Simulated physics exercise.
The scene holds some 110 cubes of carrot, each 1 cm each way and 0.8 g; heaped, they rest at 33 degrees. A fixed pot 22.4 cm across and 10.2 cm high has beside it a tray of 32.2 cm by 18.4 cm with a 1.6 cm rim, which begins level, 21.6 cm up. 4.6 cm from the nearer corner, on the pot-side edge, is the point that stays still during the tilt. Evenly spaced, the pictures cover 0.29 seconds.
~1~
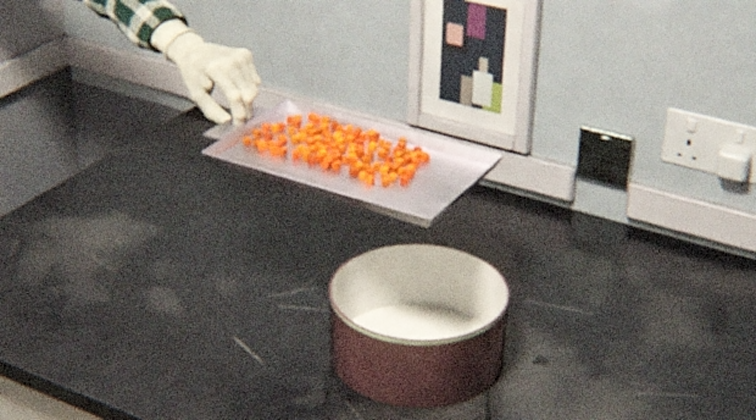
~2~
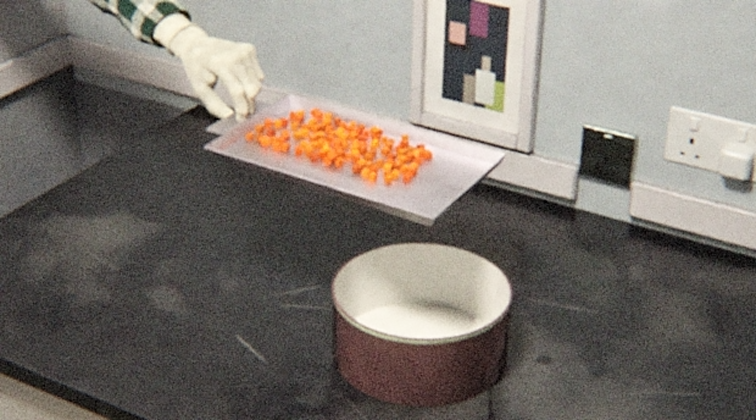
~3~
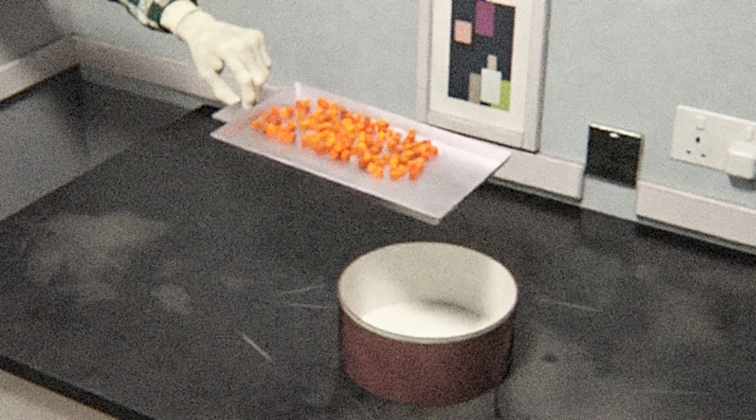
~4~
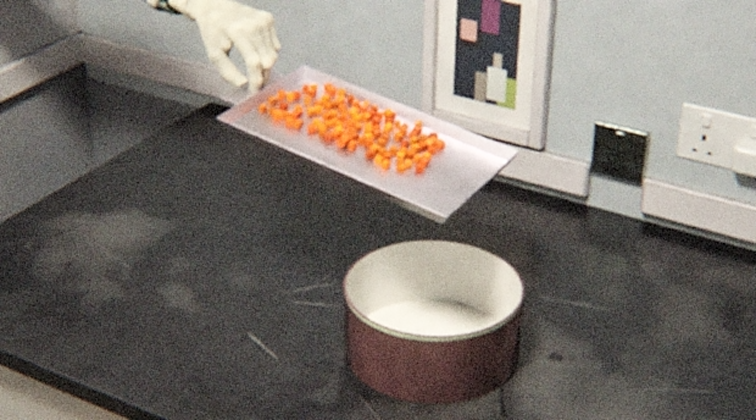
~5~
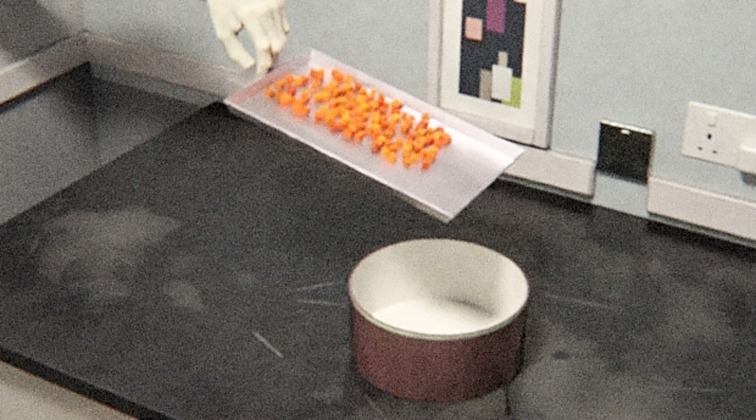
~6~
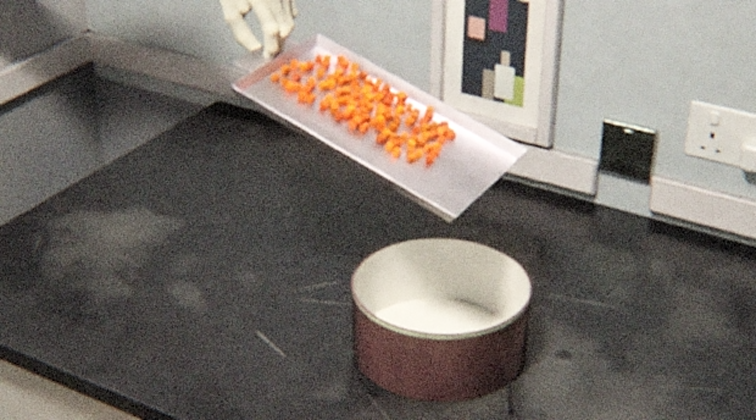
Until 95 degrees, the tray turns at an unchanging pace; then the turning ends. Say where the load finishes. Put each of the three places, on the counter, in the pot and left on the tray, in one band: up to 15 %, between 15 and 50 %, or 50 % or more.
Counter: 50 % or more; pot: Between 15 and 50 %; tray: Up to 15 %.
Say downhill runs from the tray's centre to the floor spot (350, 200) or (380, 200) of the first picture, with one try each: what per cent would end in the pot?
First try: About 75 percent; second try: About 55 percent.
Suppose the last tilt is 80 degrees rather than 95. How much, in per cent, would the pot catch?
In that case some 25 per cent.
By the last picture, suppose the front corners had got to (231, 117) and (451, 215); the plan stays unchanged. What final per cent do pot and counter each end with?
Pot: 75, counter: 25.
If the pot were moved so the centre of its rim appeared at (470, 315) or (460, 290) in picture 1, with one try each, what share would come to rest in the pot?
Near 60 and 70 percent, one try each.
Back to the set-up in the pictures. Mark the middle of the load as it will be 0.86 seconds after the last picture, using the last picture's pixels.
Approximately (561, 345) in the final picture.
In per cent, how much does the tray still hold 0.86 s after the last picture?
About 15 per cent.
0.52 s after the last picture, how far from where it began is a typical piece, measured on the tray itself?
By then it sits near 12 cm from where it began.
Then, 0.52 s after the last picture, tilt 54 degrees; the tray holds 95 %, the pot 0 %.
Then, 0.86 s after the last picture, tilt 79 degrees; the tray holds 15 %, the pot 15 %.
Then, 1.30 s after the last picture, tilt 95 degrees; the tray holds 0 %, the pot 25 %.
In the end, counter 70 %, pot 30 %, tray 0 %.
